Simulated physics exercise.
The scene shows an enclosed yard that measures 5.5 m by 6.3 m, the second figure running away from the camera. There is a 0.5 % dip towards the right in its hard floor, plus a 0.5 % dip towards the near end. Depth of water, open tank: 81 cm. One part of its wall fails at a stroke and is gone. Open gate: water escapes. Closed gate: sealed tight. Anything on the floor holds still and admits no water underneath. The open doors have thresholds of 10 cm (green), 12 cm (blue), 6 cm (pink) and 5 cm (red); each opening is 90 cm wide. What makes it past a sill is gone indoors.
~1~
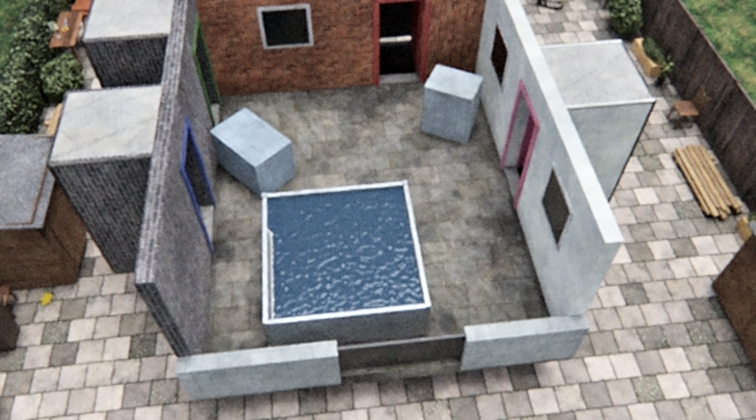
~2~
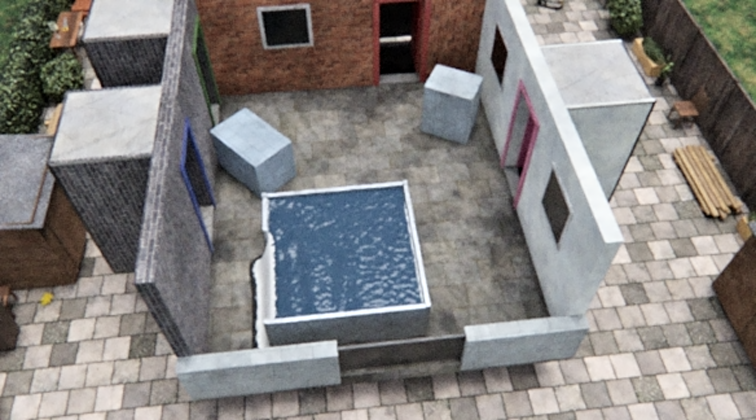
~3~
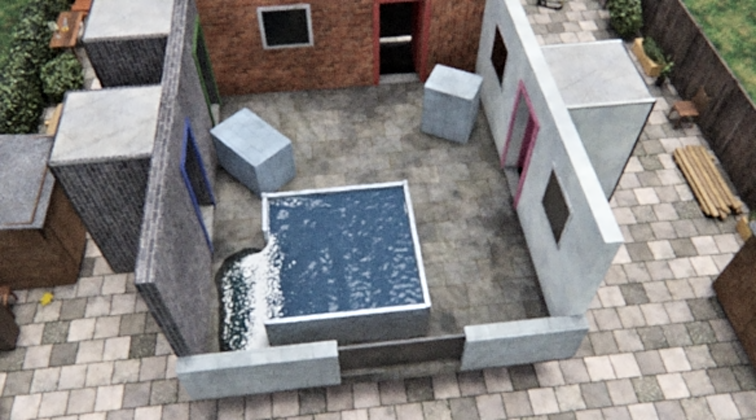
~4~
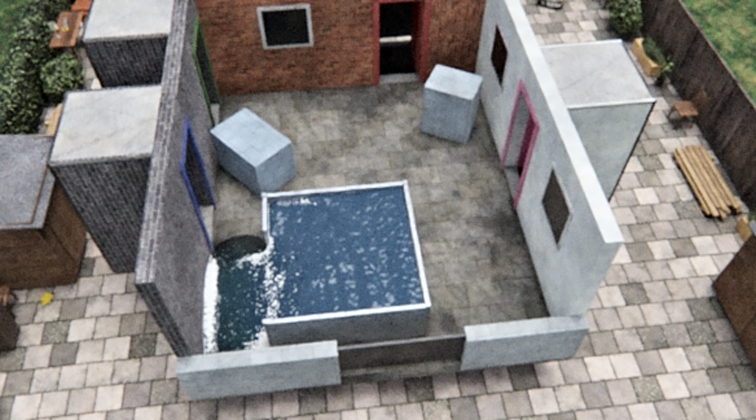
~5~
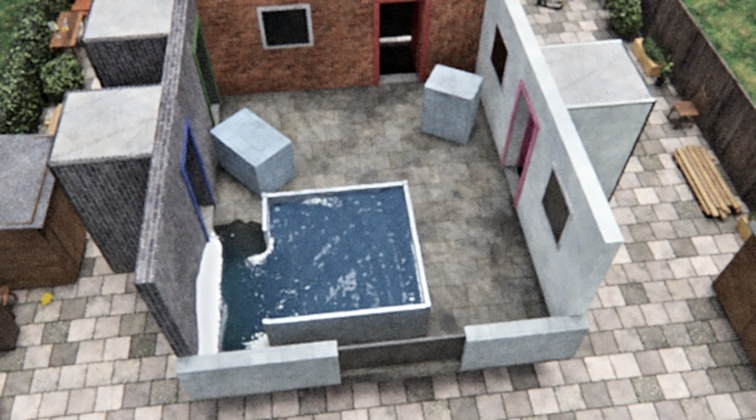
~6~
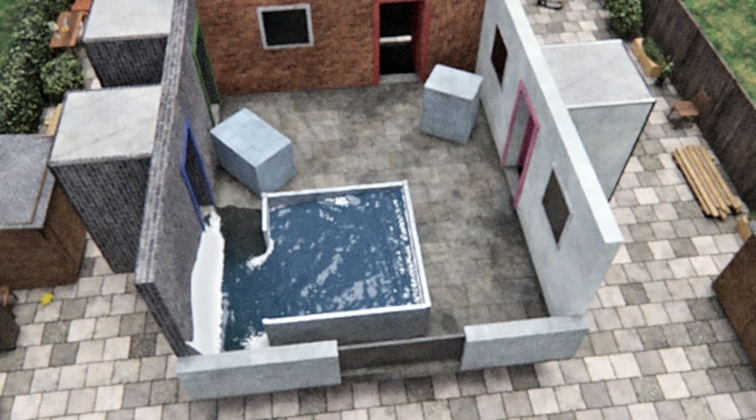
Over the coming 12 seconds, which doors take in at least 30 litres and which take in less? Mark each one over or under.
Green door - under; blue door - over; pink door - over; red door - over.
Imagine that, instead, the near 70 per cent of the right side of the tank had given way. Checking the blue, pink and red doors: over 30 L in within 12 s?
At blue the amount is beneath the mark, at pink it is higher than the mark, and at red it is higher than the mark.
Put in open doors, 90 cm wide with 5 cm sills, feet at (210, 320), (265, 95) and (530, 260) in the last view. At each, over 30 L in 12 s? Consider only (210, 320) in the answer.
Result for that door: Limit passed.
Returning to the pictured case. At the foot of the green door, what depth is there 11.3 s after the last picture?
About 9.5 cm deep.
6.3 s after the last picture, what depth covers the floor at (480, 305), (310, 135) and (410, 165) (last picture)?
Spot one 3 cm, spot two 2 cm, spot three 11 cm.
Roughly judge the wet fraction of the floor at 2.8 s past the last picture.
Around 75 per cent.
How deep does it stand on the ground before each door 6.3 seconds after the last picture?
Depths: Green door 3 cm, blue door 22 cm, pink door 13 cm, red door 11 cm.
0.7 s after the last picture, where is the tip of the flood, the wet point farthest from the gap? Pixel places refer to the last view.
Near (219, 140).
Then, 0.7 s after the last picture water covers 20 % of the floor and is deepest (83 cm) near (206, 376); green door not reached, blue door 19 cm at the sill, 8 L in, pink door not reached, red door not reached.
Then, 1.5 s after the last picture water covers 35 % of the floor and is deepest (62 cm) near (206, 376); green door 5 cm at the sill, 0 L in, blue door 22 cm at the sill, 24 L in, pink door not reached, red door not reached.
Then, 2.8 s after the last picture water covers 75 % of the floor and is deepest (42 cm) near (215, 217); green door 4 cm at the sill, 0 L in, blue door 33 cm at the sill, 119 L in, pink door 4 cm at the sill, 0 L in, red door not reached.
Then, 6.3 s after the last picture water covers 95 % of the floor and is deepest (30 cm) near (216, 195); green door 3 cm at the sill, 0 L in, blue door 22 cm at the sill, 349 L in, pink door 13 cm at the sill, 73 L in, red door 11 cm at the sill, 13 L in.
Then, 11.3 s after the last picture water covers 100 % of the floor and is deepest (20 cm) near (549, 339); green door 9 cm at the sill, 0 L in, blue door 16 cm at the sill, 445 L in, pink door 15 cm at the sill, 227 L in, red door 8 cm at the sill, 60 L in.
